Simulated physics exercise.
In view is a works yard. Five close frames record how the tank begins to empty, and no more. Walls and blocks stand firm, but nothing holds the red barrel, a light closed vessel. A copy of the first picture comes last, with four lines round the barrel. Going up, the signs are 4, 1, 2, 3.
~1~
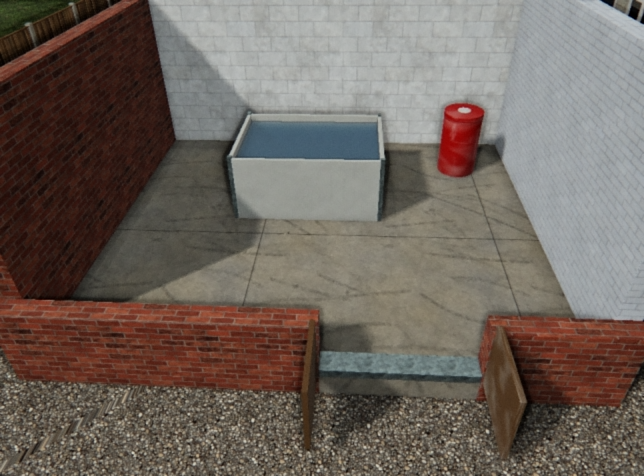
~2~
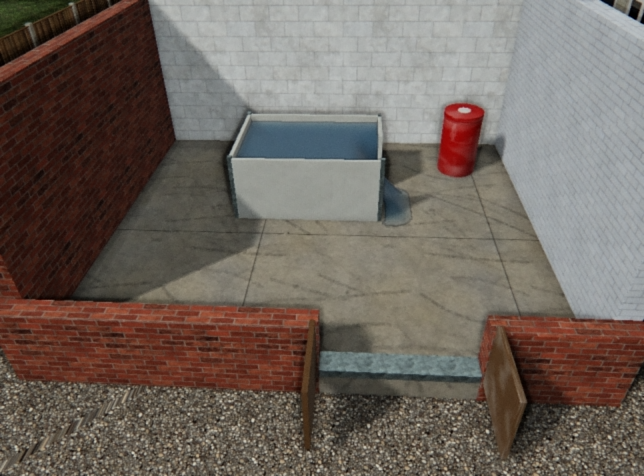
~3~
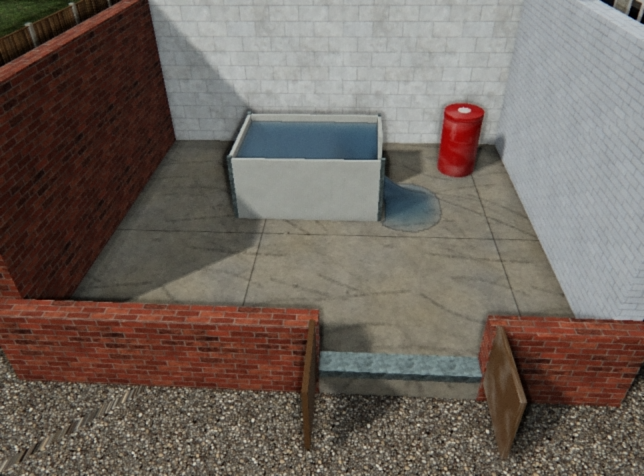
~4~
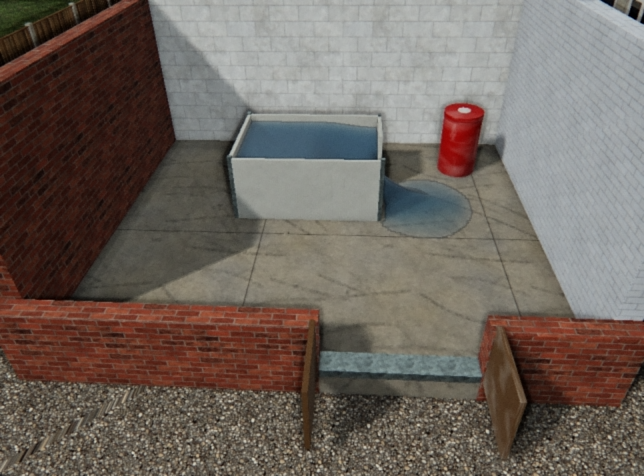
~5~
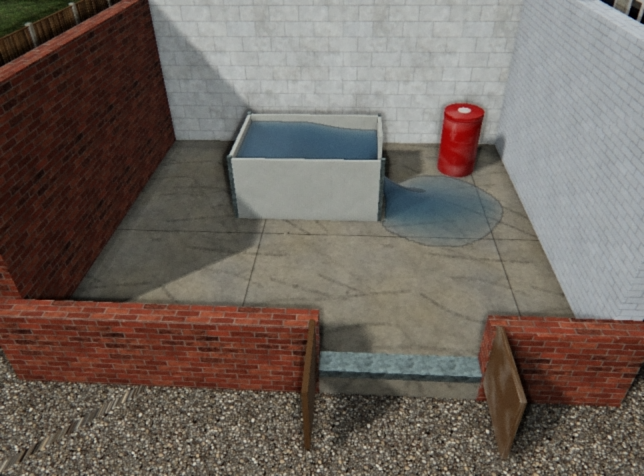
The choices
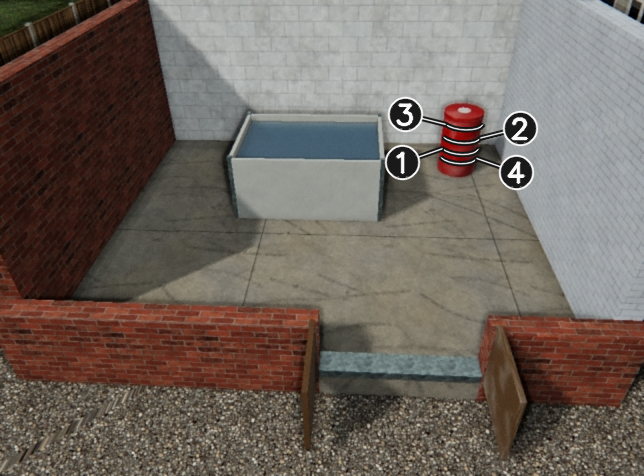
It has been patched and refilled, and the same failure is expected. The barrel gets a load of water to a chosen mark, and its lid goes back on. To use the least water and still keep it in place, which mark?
Take 4.
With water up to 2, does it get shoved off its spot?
No, that is safe.
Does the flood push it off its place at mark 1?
No, that is safe.
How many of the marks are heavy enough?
All of them.
In white, 1 at (462, 154); 2 at (464, 143); 3 at (466, 129); 4 at (460, 163); from the bottom up 4, 1, 2, 3.
With 1, it does not move.
With 2, it does not move.
With 3, it does not move.
With 4, it does not move.
